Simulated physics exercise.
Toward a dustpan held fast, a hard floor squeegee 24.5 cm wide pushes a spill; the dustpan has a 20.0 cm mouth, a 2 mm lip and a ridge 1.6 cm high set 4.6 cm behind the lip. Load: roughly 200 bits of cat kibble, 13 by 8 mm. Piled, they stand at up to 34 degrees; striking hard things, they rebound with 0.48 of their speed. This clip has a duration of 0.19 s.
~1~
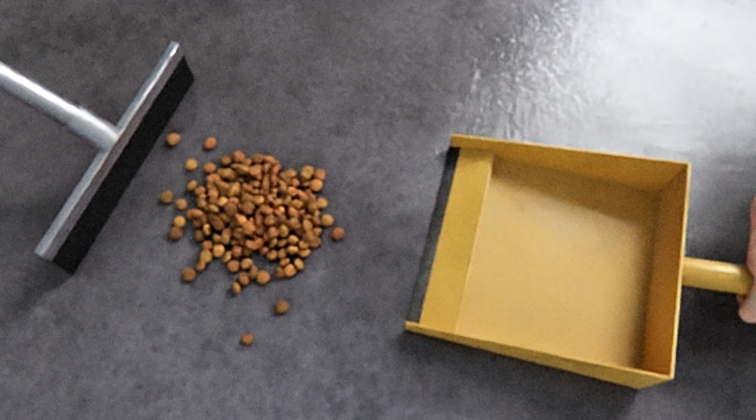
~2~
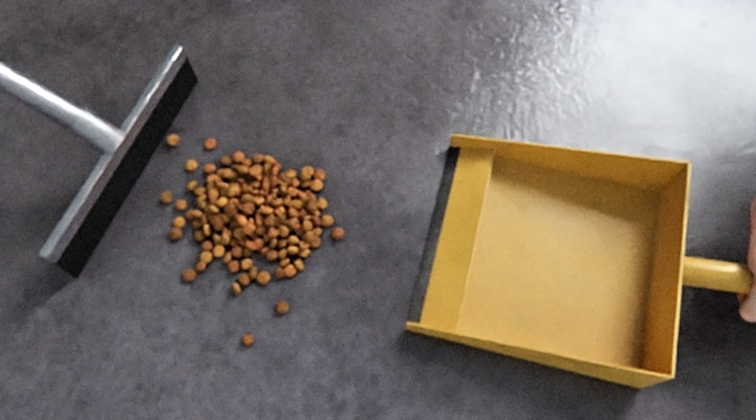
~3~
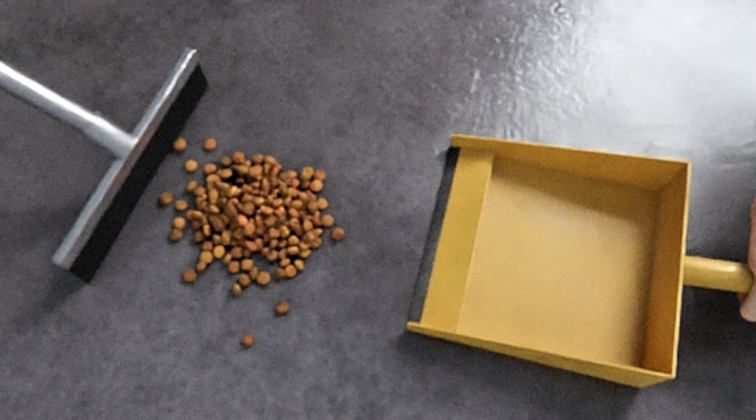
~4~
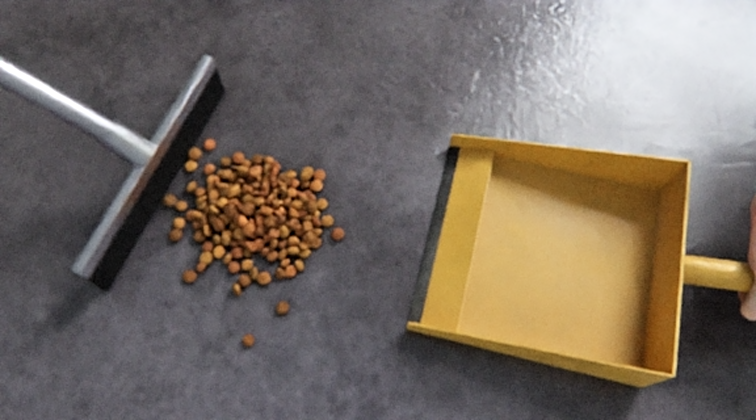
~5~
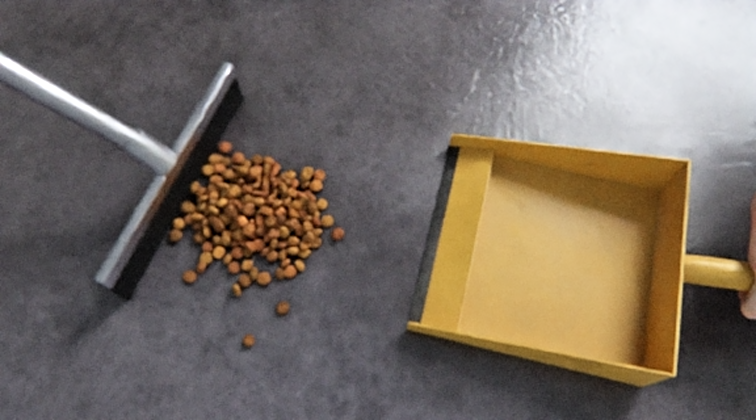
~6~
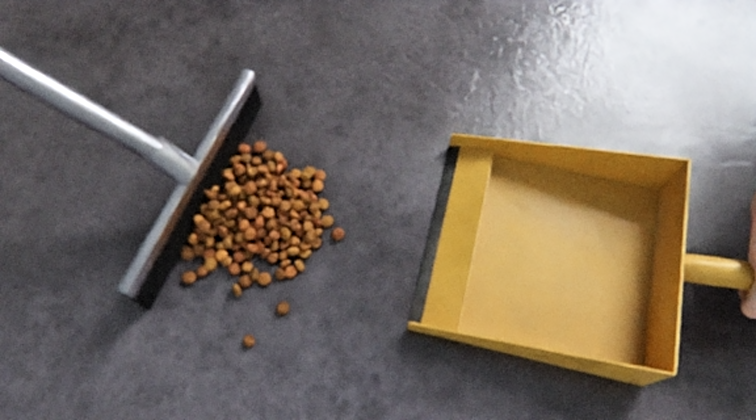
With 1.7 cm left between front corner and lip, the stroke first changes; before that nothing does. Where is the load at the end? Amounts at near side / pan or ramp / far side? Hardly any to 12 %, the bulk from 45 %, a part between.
Near side: A part; pan: A part; far side: Hardly any.
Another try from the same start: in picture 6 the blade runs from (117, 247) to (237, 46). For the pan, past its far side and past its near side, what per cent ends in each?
Pan 5 % / far 5 % / near 5 %.
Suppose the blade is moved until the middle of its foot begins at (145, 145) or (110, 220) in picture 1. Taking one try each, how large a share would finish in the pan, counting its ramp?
Roughly 25 % and 35 %.
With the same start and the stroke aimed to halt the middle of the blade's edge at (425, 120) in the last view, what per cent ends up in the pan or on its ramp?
Some 5 per cent.
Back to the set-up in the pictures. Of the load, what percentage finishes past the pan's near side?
I'd put it near 20 percent.
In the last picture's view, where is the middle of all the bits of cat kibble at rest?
Resting centre estimate: Around (417, 274).
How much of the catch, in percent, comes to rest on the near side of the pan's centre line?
I'd put it at around 70 per cent.
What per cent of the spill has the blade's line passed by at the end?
I'd put it near 0 in a hundred.
Then, 0.18 s after the last picture, middle of the blade 12 cm from the lip; 0 % over the lip, far side 0 %, near side 10 %.
Then, 0.29 s after the last picture, middle of the blade 6 cm from the lip; 0 % over the lip, far side 0 %, near side 15 %.
Then, 0.53 s after the last picture, middle of the blade 3 cm from the lip; 35 % over the lip, far side 0 %, near side 20 %.
In the end, near side 20 %, pan 35 %, far side 0 %, in front of the lip or behind the blade 45 %.
